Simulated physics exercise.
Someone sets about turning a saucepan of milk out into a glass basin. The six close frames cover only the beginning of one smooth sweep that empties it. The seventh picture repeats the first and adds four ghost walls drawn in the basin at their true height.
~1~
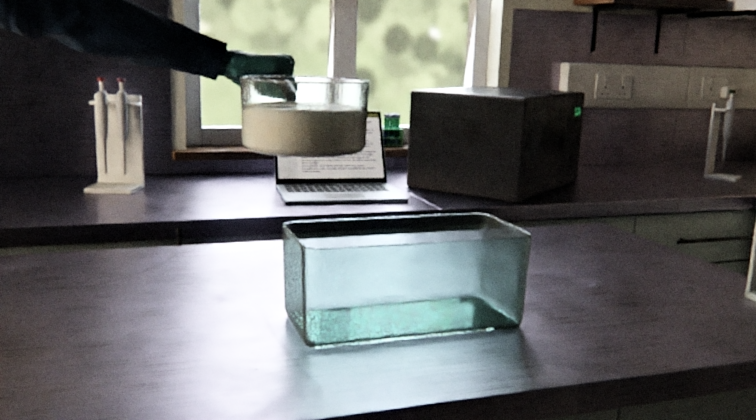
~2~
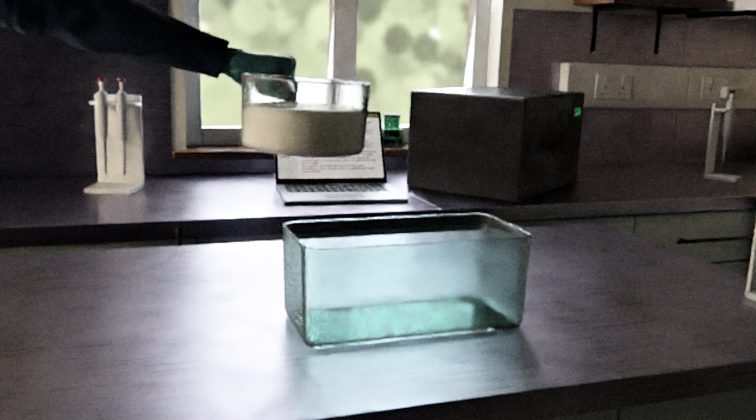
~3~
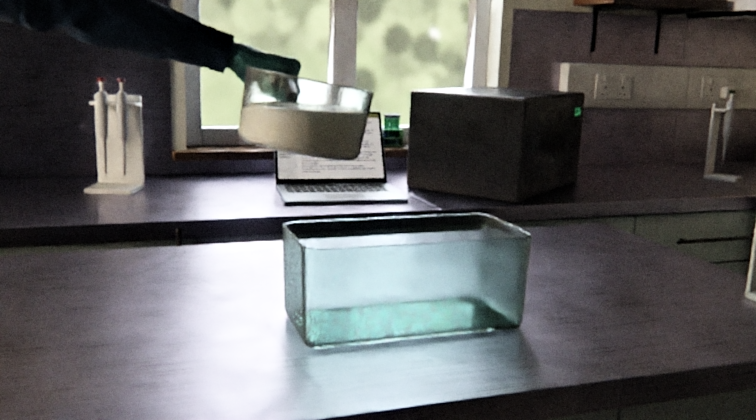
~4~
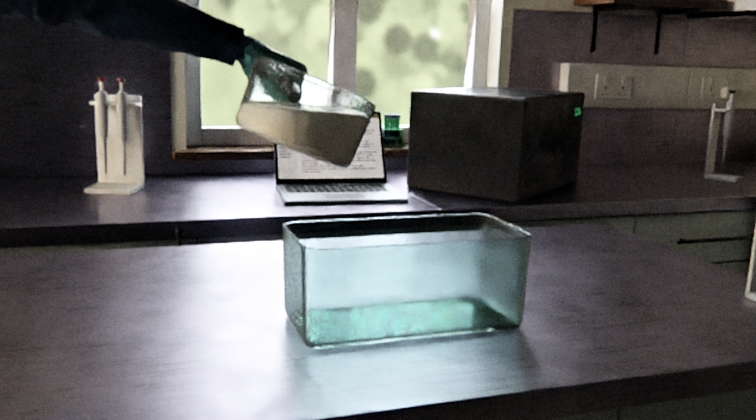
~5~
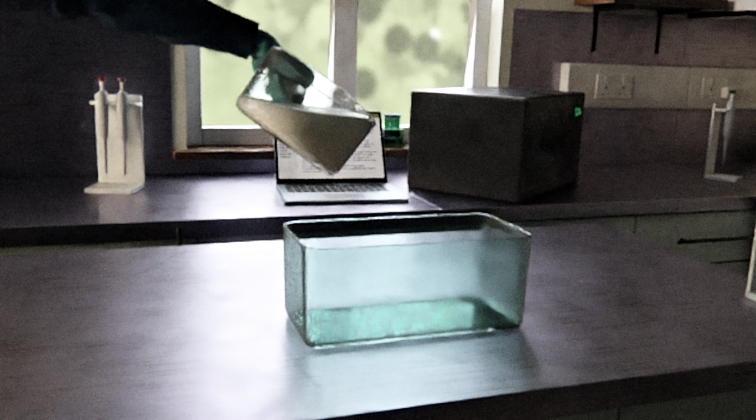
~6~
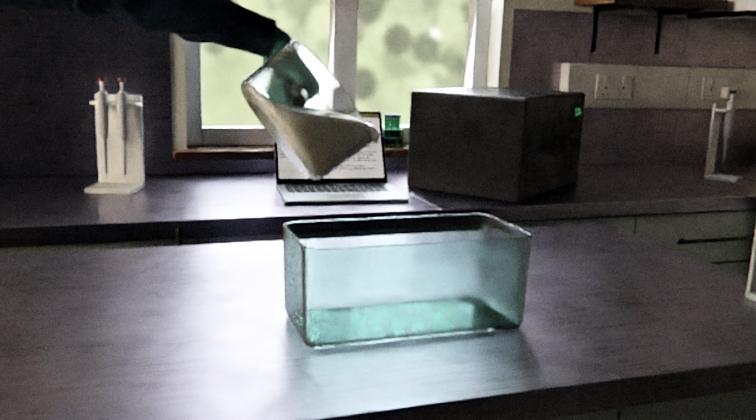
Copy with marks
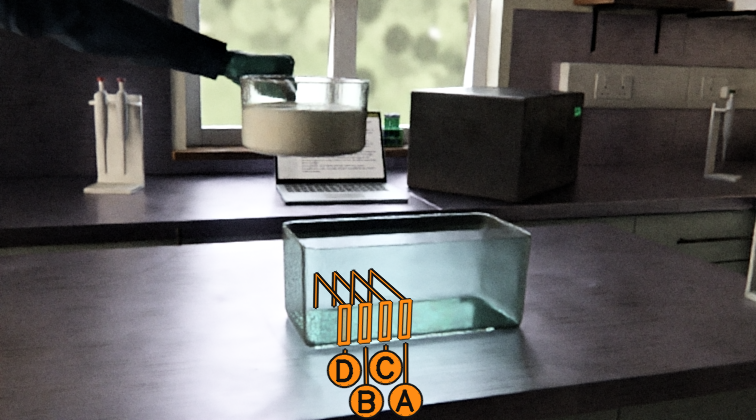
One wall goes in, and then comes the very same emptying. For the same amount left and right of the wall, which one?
A works best here.
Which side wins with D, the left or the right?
The right side.
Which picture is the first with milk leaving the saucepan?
Picture 6.
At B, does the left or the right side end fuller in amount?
The right side.
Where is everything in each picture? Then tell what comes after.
The first picture shows upright, lip at (363, 80); basin from (303, 347) to (520, 325); nothing has left yet.
The second picture shows tipped about 3°, lip at (365, 82); nothing has left yet.
The third picture shows tipped about 10°, lip at (368, 91); nothing has left yet.
The fourth picture shows tipped about 21°, lip at (370, 104); nothing has left yet.
The fifth picture shows tipped about 36°, lip at (370, 121); nothing has left yet.
The sixth picture shows tipped about 53°, lip at (365, 140); milk is over the lip, down to (373, 141).
In orange, A at (405, 343); B at (365, 348); C at (385, 345); D at (345, 350).
Choosing A, about 48 % ends left of the wall and 49 % right of it; 3 % is lost outside.
Choosing B, about 9 % ends left of the wall and 88 % right of it; 3 % is lost outside.
Choosing C, about 29 % ends left of the wall and 68 % right of it.
Choosing D, about 6 % ends left of the wall and 90 % right of it; 4 % is lost outside.
